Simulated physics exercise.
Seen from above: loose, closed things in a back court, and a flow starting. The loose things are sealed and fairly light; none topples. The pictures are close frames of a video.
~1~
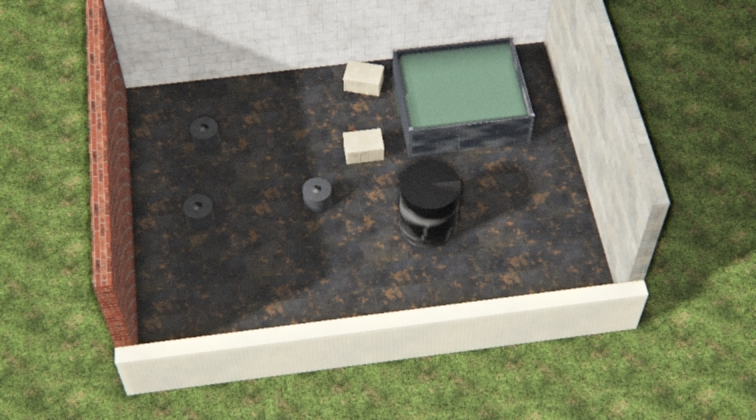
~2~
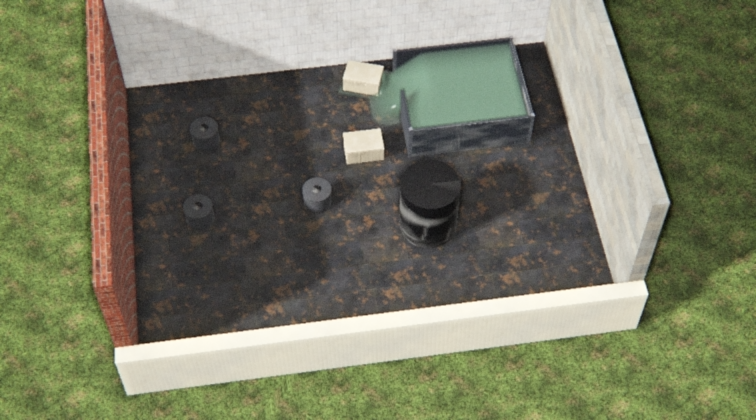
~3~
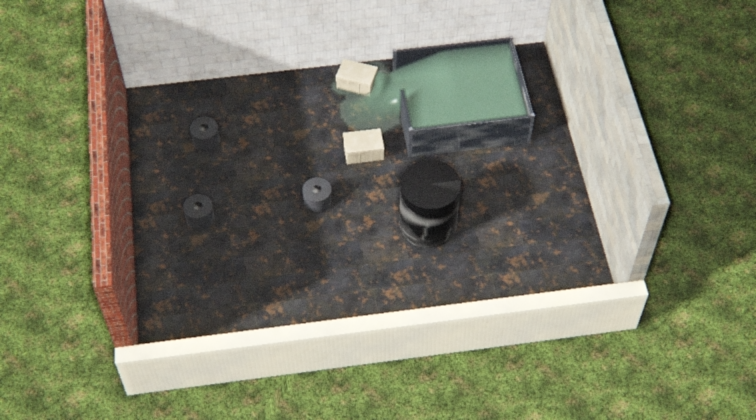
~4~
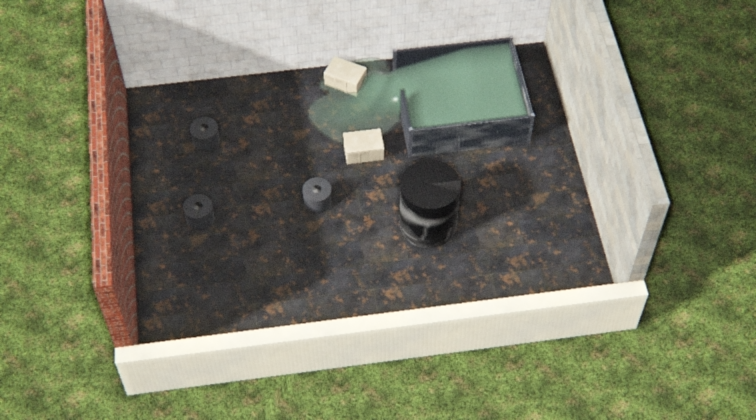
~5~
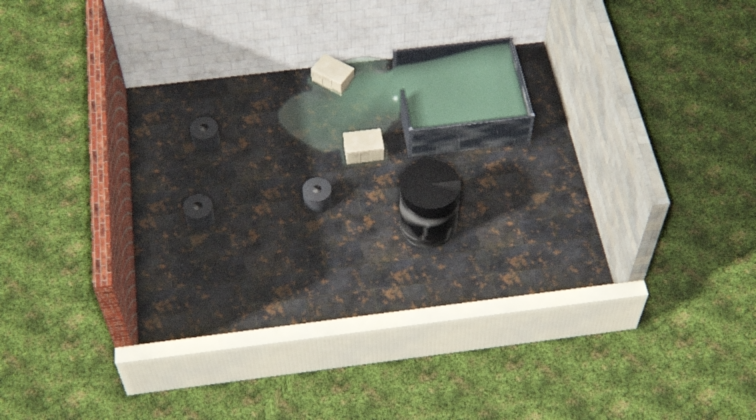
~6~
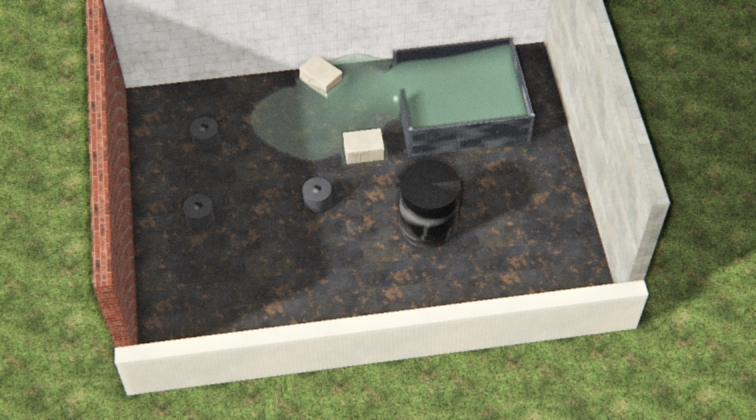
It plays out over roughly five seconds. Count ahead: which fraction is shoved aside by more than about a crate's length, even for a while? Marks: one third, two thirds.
It is from one to two thirds.
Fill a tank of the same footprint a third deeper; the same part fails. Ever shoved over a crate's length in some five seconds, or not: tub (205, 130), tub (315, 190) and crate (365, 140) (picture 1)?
In that order: Swept aside, never so far, never so far.
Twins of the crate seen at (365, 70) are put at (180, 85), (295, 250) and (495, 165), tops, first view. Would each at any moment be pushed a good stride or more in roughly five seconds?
In turn: Shifted that much, under that, less than that.
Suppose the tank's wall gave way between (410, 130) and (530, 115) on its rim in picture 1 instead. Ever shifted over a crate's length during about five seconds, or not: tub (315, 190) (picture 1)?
For that one: Swept aside.
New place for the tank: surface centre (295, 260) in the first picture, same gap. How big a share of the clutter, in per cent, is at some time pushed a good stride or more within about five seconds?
Some 20 per cent.
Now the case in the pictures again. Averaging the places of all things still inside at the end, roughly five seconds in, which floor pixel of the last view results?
Near (282, 239).
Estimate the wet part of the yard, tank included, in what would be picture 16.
Near 40 in a hundred.
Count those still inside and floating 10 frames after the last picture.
That makes 0.
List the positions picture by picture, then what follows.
A crate at (364, 72) rests on the ground; a crate at (364, 141), on the bottom; 0 of 5 have shifted, in the first picture.
A crate at (363, 72) rests on the ground; a crate at (364, 141), on the bottom; 0 of 5 have shifted, in the second picture.
A crate at (357, 72), on the bottom, close to its start; a crate at (364, 141), on the bottom; 1 of 5 have shifted, in the third picture.
A crate at (345, 70) rests on the ground, a stride from its start; a crate at (364, 141) rests on the ground; 1 of 5 have shifted, in the fourth picture.
A crate at (333, 69), on the bottom, a stride from its start; a crate at (364, 141) rests on the ground; 1 of 5 have shifted, in the fifth picture.
A crate at (321, 70) rests on the ground, a stride from its start; a crate at (364, 141), on the bottom; 1 of 5 have shifted, in the sixth picture.
A moment on, 1 of 5 are well off their spots; 0 afloat.
Next, 2 of 5 are well off their spots; 0 afloat.
Later, 2 of 5 are well off their spots; 2 afloat.
In the end, 3 of 5 are well off their spots, and 3 have been at some point; 0 afloat.
